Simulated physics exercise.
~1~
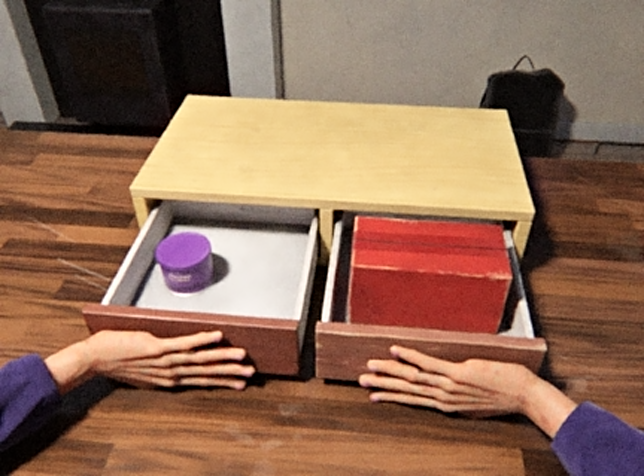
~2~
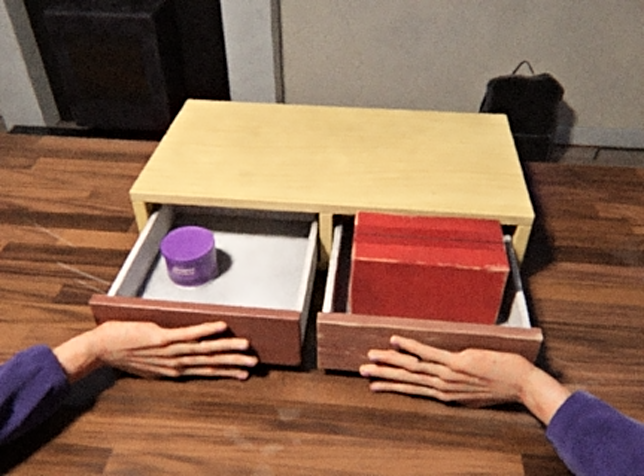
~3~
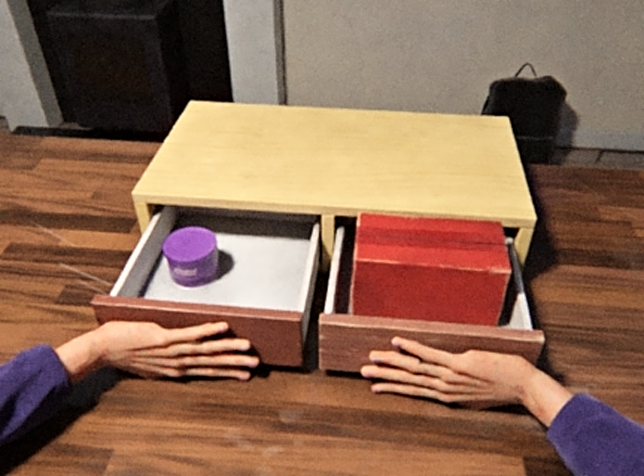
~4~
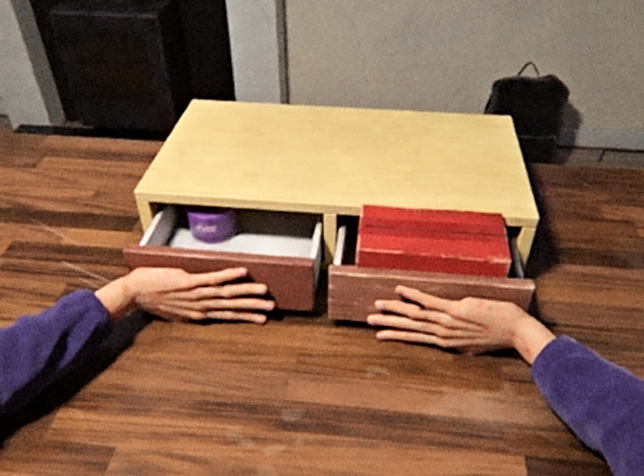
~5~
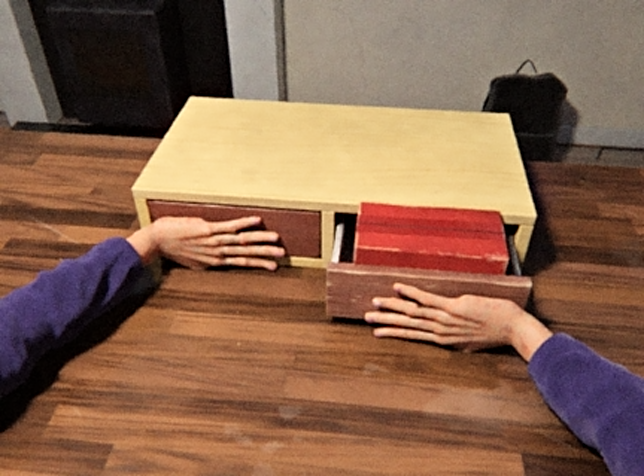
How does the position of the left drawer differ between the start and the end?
At the start the left drawer is pulled well out of the chest with the purple tin in view, and by the end it is pushed all the way in, with its front flush with the chest.
